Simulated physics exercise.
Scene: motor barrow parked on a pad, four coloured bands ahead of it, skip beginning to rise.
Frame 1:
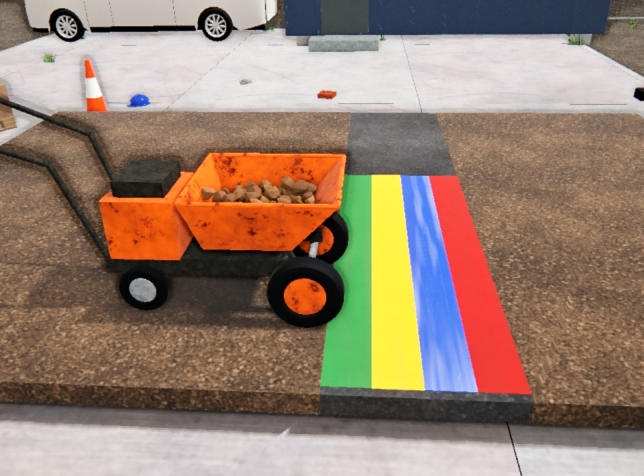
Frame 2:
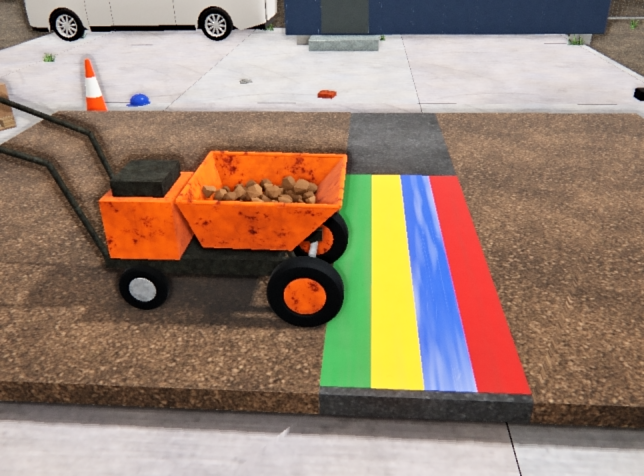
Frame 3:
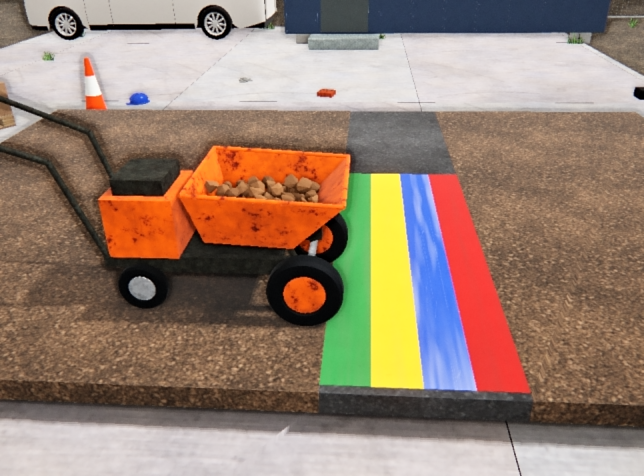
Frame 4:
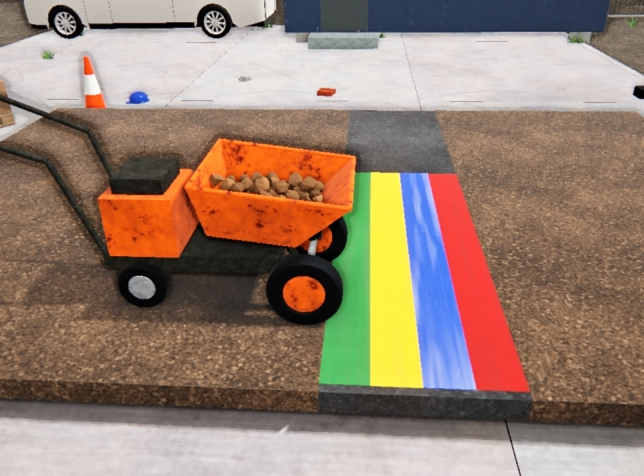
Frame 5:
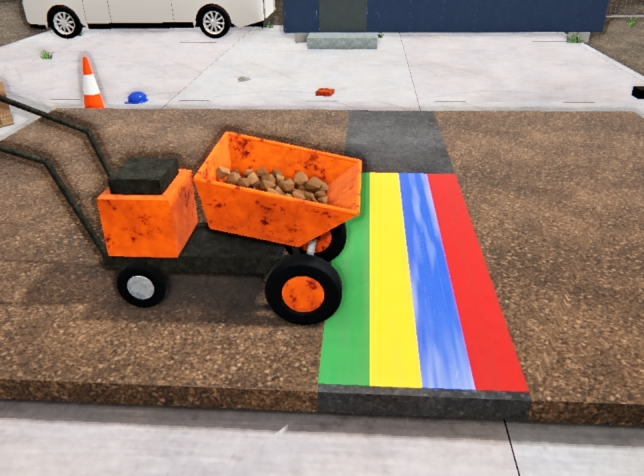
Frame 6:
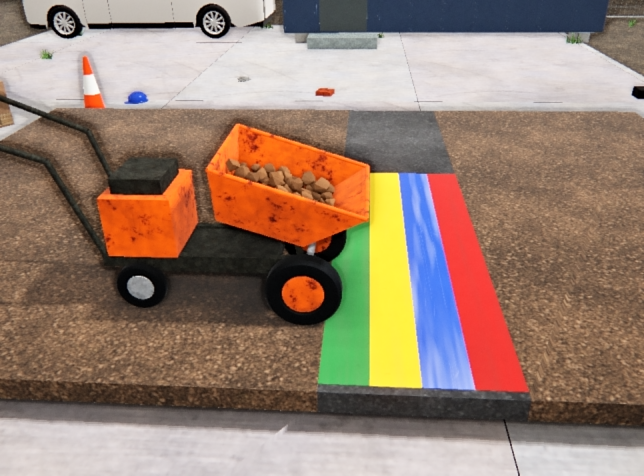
On a brown pad beside coloured stripes, an orange barrow's skip of clods tilts rightward.
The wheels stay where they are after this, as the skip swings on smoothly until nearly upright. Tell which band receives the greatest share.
I would say the blue band receives it.
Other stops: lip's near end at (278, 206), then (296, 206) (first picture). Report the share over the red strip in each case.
Trial 1 around 0 %, trial 2 around 10 %.
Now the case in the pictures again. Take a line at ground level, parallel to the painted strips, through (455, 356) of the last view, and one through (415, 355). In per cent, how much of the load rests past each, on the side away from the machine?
40 % and 90 %, in that order.
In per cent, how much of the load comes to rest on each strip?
So the green strip ends with 0 %, the yellow strip with 15 %, the blue strip with 55 % and the red strip with 20 %.
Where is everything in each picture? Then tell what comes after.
Lip of the skip at (338, 207), level; top of the load at (273, 207), clay clods; green strip at (348, 351); yellow strip at (396, 352); blue strip at (445, 354); red strip at (494, 356), in the first picture.
Lip of the skip at (339, 207), level; top of the load at (253, 198), in the second picture.
Lip of the skip at (343, 208), tipped barely; top of the load at (256, 195), in the third picture.
Lip of the skip at (349, 209), tipped a little; top of the load at (248, 198), in the fourth picture.
Lip of the skip at (357, 214), tipped a little; top of the load at (239, 197), in the fifth picture.
Lip of the skip at (366, 220), tipped clearly; top of the load at (243, 188); green strip at (346, 348); yellow strip at (394, 350); blue strip at (442, 352); red strip at (492, 353), in the sixth picture.
Soon after the last picture, skip tipped steeply; all in the skip.
A little later, skip tipped right over; nearly all in the skip; a stray few over the yellow strip; a small part over the blue strip.
Later still, skip tipped right over; about a quarter in the skip; a small part over the yellow strip; about half over the blue strip; about a quarter over the red strip; a small part off the paint.
By the end, skip tipped right over; a stray few in the skip; none over the green strip; about a quarter over the yellow strip; about half over the blue strip; about a quarter over the red strip; a small part off the paint.
